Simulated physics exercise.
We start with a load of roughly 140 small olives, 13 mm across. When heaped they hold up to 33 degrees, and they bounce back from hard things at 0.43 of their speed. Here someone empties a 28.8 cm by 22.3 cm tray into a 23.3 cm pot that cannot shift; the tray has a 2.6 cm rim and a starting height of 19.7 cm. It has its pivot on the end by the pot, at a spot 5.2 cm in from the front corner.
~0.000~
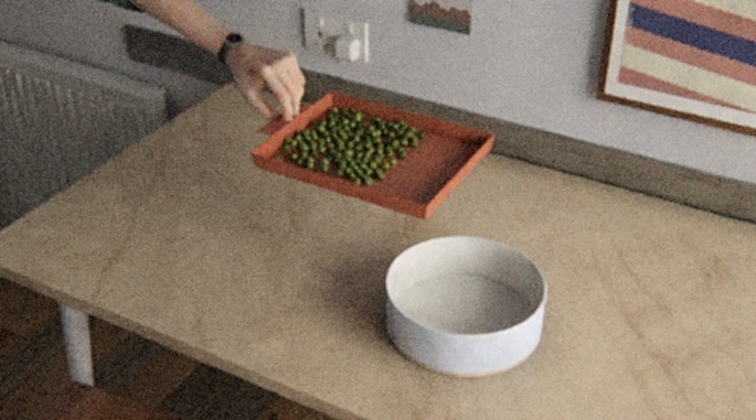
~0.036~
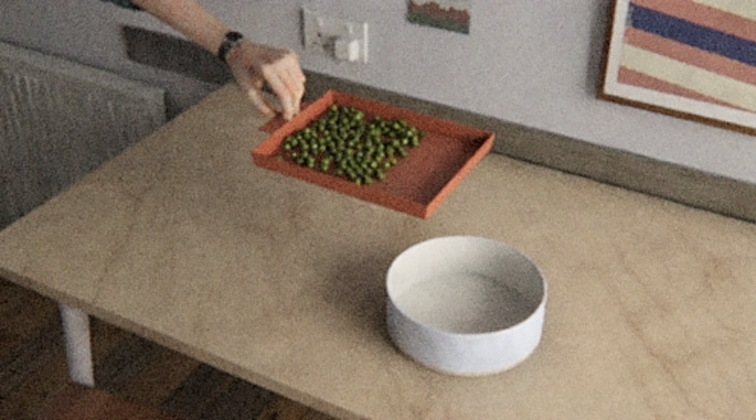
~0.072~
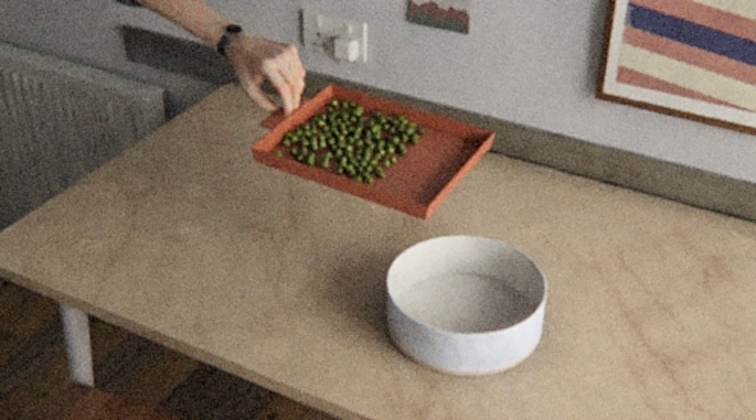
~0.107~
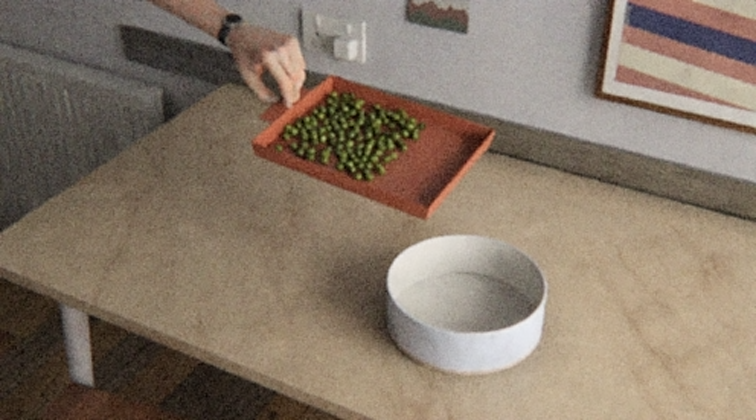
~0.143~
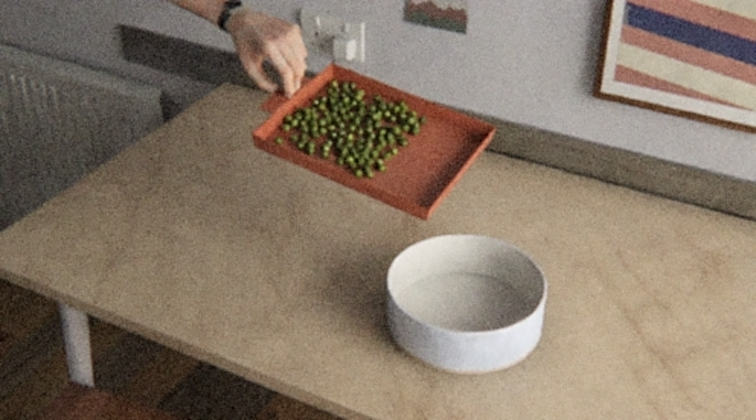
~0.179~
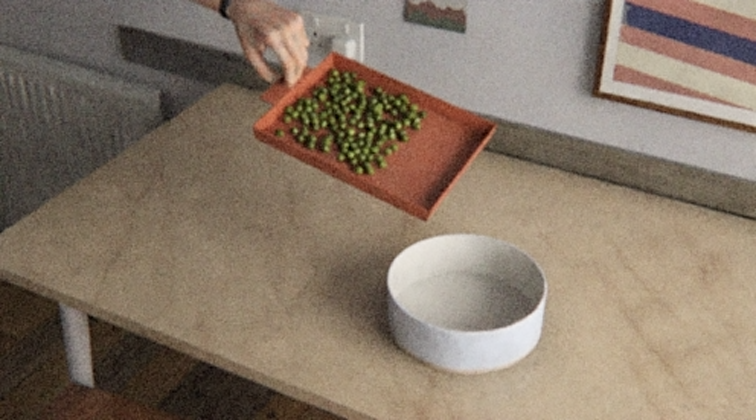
In this clip, a hand at the left edge of a reddish-orange tray of small green olives raises that side, slowly at first, so the tray slants down to the right above a table with a round white pot.
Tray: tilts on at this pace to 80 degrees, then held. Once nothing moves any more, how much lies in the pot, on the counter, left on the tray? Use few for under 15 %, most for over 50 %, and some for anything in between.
Pot: Most, counter: Few, tray: Some.
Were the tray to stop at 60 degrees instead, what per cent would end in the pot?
Roughly 40 %.
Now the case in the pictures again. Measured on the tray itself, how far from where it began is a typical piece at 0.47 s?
6 cm.
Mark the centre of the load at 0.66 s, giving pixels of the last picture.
At that time the load is centred around (432, 179).
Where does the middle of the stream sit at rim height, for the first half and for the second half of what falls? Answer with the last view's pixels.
Around (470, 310), then (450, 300).
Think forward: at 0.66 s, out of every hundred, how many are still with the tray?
Value: About 95%.
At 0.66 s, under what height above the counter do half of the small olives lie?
Roughly 24 centimetres.
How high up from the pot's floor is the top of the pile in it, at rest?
I'd say near 2.5 centimetres.
After 0.47 s, tilt 47 degrees; the tray holds 100 %, the pot 0 %.
After 0.66 s, tilt 69 degrees; the tray holds 95 %, the pot 0 %.
Then, at 0.97 s, tilt 80 degrees; the tray holds 40 %, the pot 55 %.
By 1.9 s all is still; pot 70 %, counter 0 %, tray 30 %.
